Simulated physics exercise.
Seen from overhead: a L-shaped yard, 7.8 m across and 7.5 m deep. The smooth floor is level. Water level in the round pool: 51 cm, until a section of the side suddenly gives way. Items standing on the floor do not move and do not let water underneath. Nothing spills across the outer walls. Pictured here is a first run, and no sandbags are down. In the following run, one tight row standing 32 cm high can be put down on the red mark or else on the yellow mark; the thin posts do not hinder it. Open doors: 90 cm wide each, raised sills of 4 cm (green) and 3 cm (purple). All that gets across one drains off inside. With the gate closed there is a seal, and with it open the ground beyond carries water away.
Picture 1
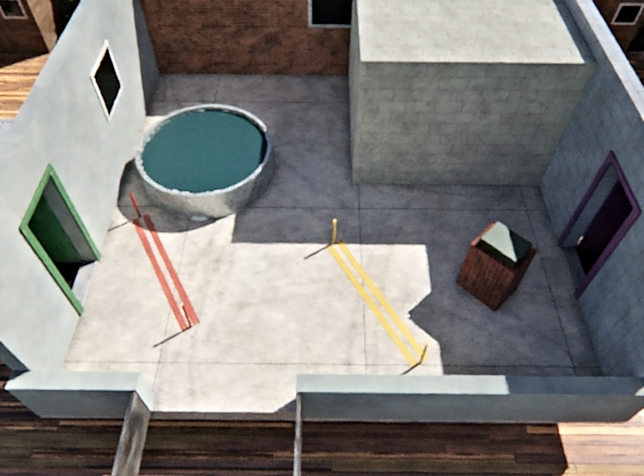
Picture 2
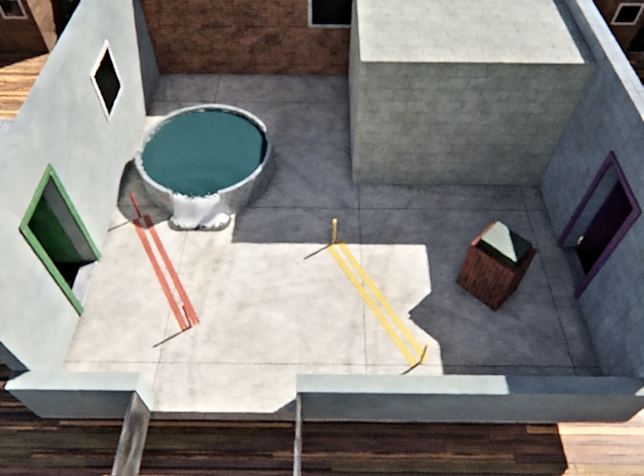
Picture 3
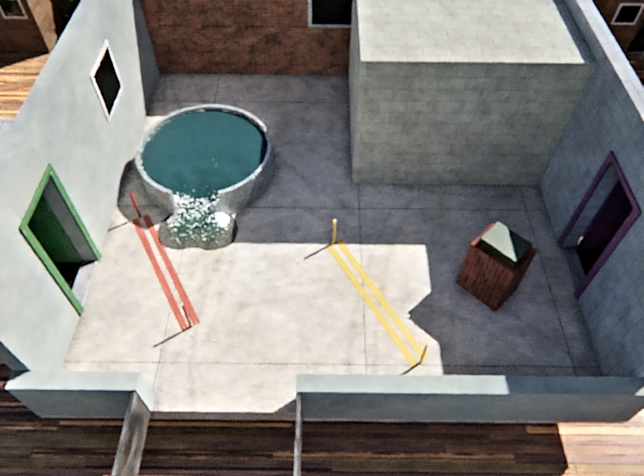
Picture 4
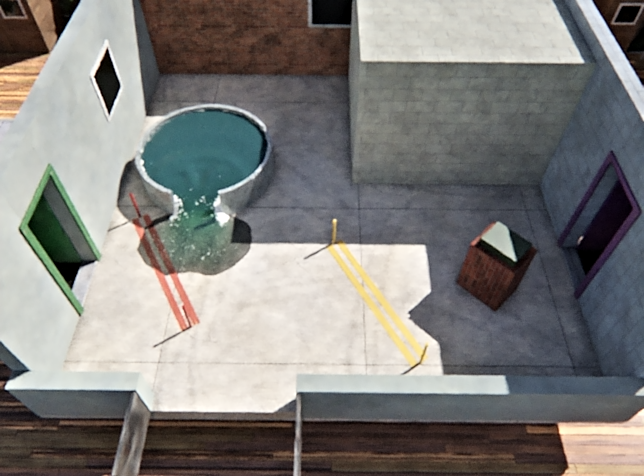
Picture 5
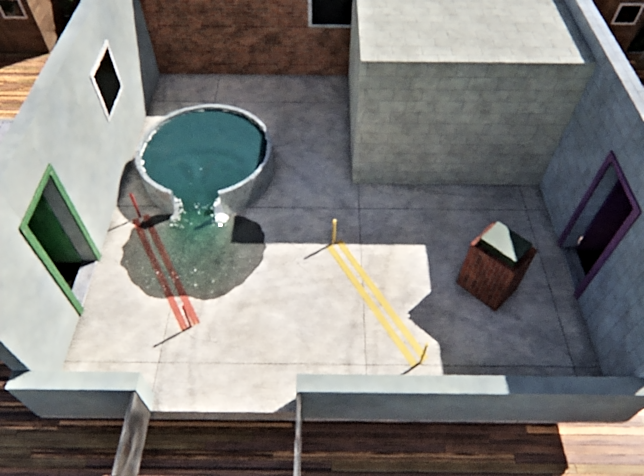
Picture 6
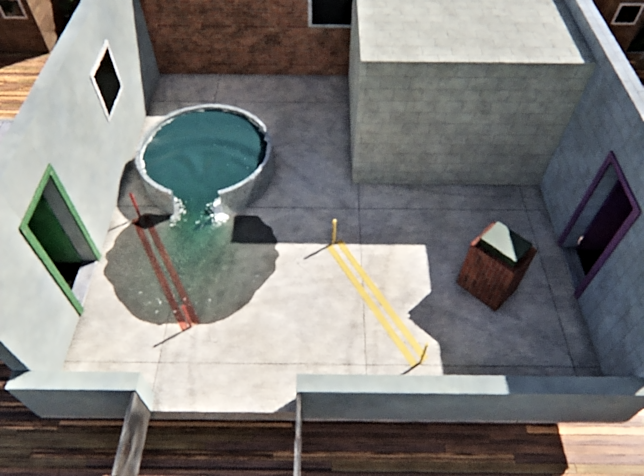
To begin with, a round pool of still, teal water stands in a walled yard with red and yellow strips on the floor. Water bursts through the pool's front side, then spreads forward across the pale floor in a widening, rounded sheet, covering the red strips.
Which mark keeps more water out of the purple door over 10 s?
The yellow mark.
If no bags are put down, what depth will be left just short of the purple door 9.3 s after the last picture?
Roughly 3.0 centimetres.
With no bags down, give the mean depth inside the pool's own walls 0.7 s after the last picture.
Roughly 40 centimetres deep.
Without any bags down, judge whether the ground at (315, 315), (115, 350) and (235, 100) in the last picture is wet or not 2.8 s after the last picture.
First waterlogged, next waterlogged, last untouched.
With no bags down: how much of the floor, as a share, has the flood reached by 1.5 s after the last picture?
About 30 percent of the floor.
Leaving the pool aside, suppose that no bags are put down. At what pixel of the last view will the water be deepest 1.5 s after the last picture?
Roughly at pixel (81, 392).
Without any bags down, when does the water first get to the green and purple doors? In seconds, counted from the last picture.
For green it's 0.2 s, and for purple it's 6.0 s.
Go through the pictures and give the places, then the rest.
The first frame shows still water, 51 cm deep, in the round pool at (205, 150).
In the second frame, water pours out at (199, 209) and has run 0.5 m, to (173, 224); typically 8 cm deep outside, 51 cm at the round pool's back.
In the third frame, water pours out at (199, 211) and has run 0.7 m, to (169, 243); typically 8 cm deep outside, 51 cm at the round pool's back.
In the fourth frame, water pours out at (199, 212) and has run 1.2 m, to (162, 269); typically 5 cm deep outside, 51 cm at the round pool's back.
In the fifth frame, water pours out at (199, 210) and has run 1.7 m, to (210, 294); typically 4 cm deep outside, 51 cm at the round pool's back.
In the sixth frame, the front is at (155, 317), 2.1 m from the gap at (199, 211); 3.7 m2 of floor is under water; 51 cm left at the back of the round pool.
Then, 0.7 s after the last picture water covers 25 % of the floor and is deepest (25 cm) near (194, 224) in the run without bags; in at the purple door, 0 L with no bags, 0 L with the row on red, 0 L on yellow.
Then, 1.5 s after the last picture water covers 30 % of the floor and is deepest (28 cm) near (81, 392) in the run without bags; in at the purple door, 0 L with no bags, 0 L with the row on red, 0 L on yellow.
Then, 2.8 s after the last picture water covers 30 % of the floor and is deepest (18 cm) near (82, 313) in the run without bags; in at the purple door, 0 L with no bags, 0 L with the row on red, 0 L on yellow.
Then, 5.3 s after the last picture water covers 40 % of the floor and is deepest (14 cm) near (56, 392) in the run without bags; in at the purple door, 0 L with no bags, 6 L with the row on red, 0 L on yellow.
Then, 9.3 s after the last picture water covers 55 % of the floor and is deepest (7 cm) near (137, 324) in the run without bags; in at the purple door, 0 L with no bags, 33 L with the row on red, 0 L on yellow.
